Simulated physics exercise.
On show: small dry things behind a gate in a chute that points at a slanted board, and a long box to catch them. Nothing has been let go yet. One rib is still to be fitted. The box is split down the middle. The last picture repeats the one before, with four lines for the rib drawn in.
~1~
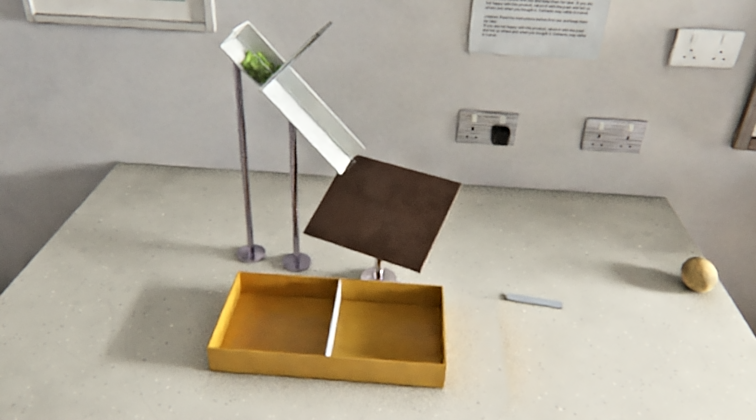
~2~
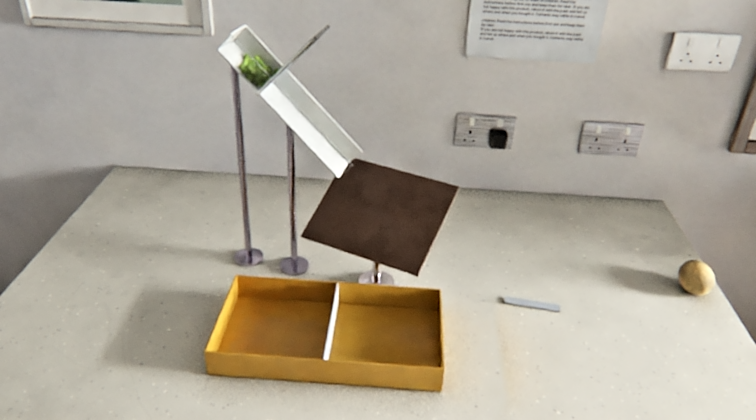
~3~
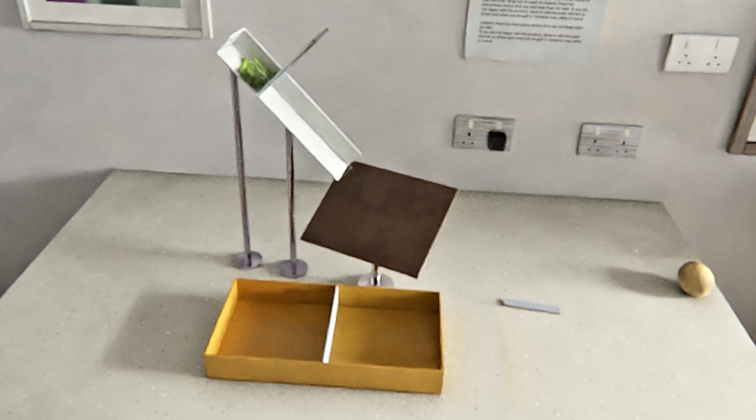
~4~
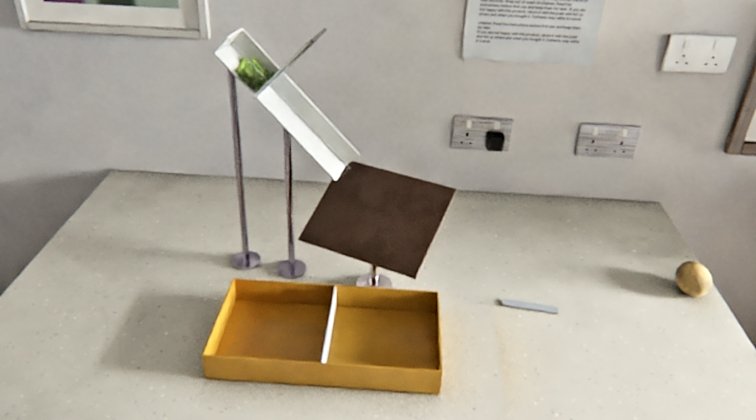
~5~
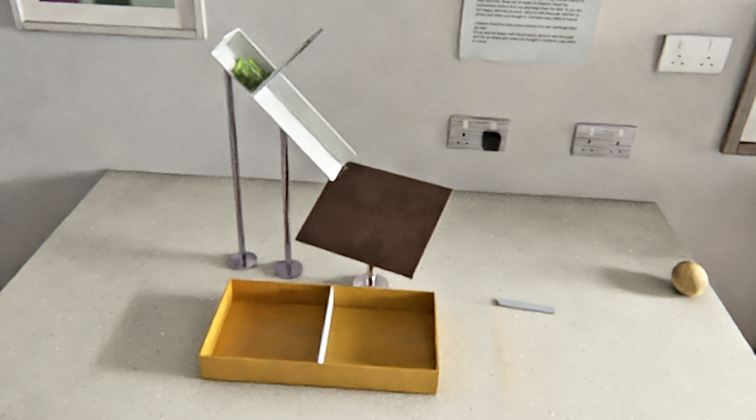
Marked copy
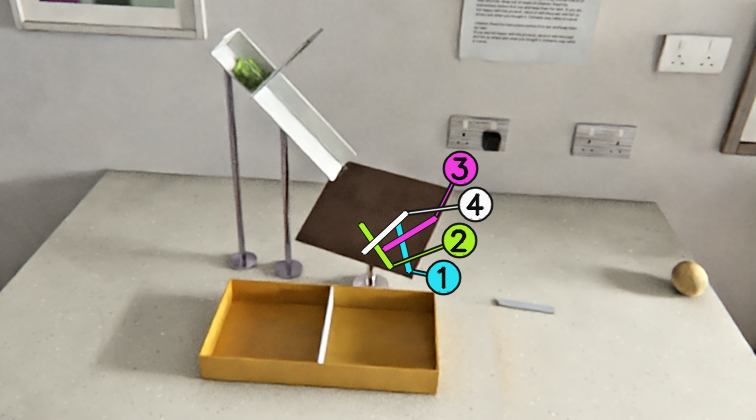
A pale table held a white chute with green dried peas behind a gate, above a slanted brown board and a divided yellow box; nothing moved except the view, which shifted very slightly.
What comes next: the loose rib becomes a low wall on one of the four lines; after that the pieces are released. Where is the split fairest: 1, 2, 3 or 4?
I would pick line 4.
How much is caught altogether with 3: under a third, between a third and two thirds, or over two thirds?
It is over two thirds.
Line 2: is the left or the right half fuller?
More lands on the right.
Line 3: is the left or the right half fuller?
Right.
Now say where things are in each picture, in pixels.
Load behind the gate near (264, 69), dried peas; lip of the chute near (345, 167), sloping fairly steeply, in the first frame.
Middle of the board near (380, 211), tilted fairly steeply; middle of its low edge near (357, 255); of its high edge near (401, 170), in the second frame.
Front corners of the box near (204, 355) and (443, 371); front end of its middle wall near (323, 363), in the third frame.
Middle of the load near (258, 76); lip near (340, 173), in the fourth frame.
Middle of the load near (255, 76); lip near (337, 174), in the fifth frame.
On the marked copy, line 1 from (397, 221) to (409, 270); line 2 from (361, 225) to (390, 266); line 3 from (434, 218) to (385, 248); line 4 from (405, 213) to (364, 251).
With 1, of what is caught, only a few in the left half, all but a few in the right.
With 2, of what is caught, a small share in the left half, all but a few in the right.
With 3, of what is caught, a small share in the left half, all but a few in the right.
With 4, of what is caught, close to two thirds in the left half, close to a third in the right.
